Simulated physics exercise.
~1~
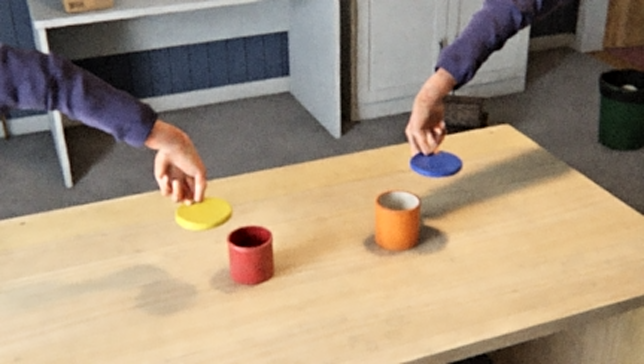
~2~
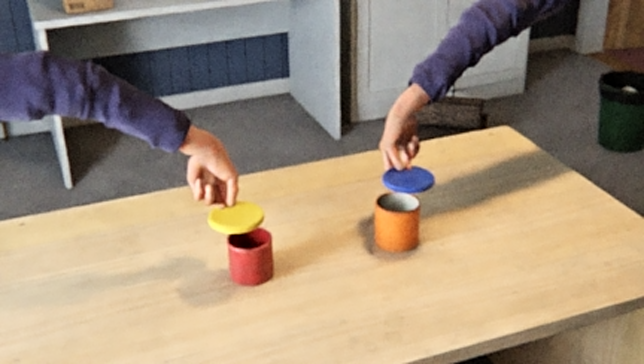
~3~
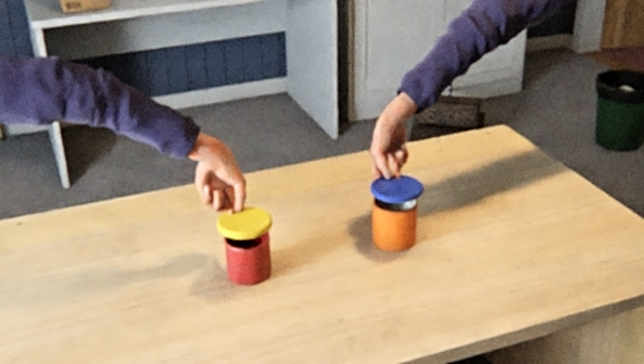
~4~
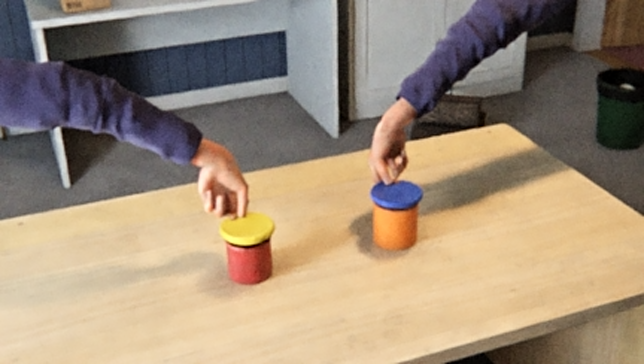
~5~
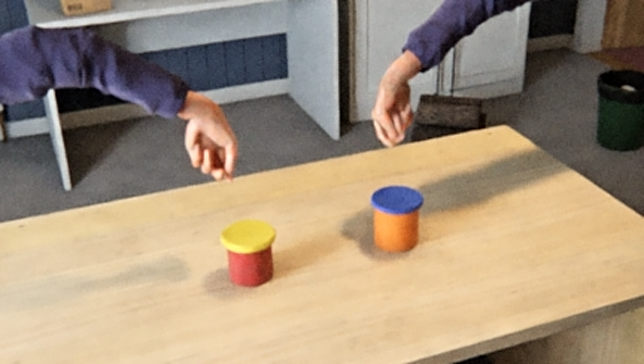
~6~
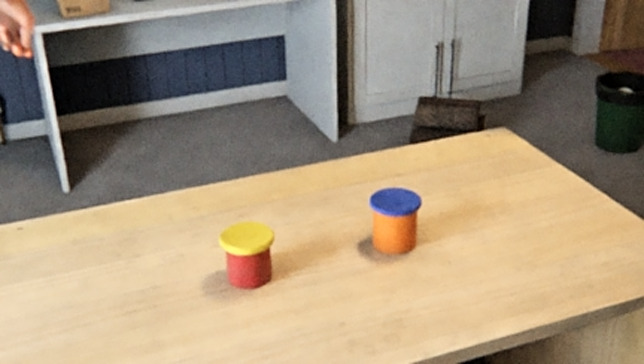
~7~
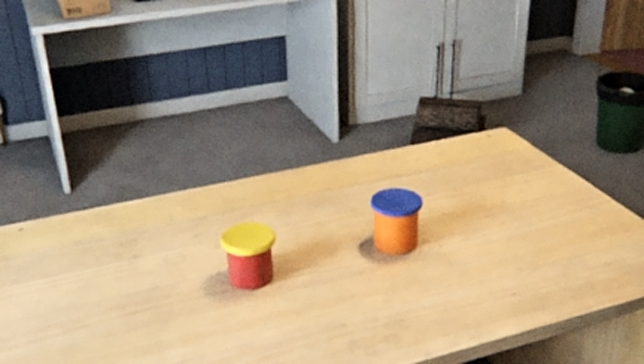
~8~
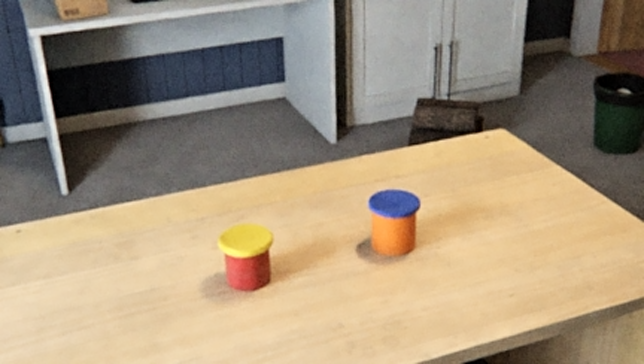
Two hands in purple sleeves held a yellow disc and a blue disc above a red container and an orange one on a wooden table, lowered them onto the openings, then let go and withdrew, leaving both discs resting on top as lids.
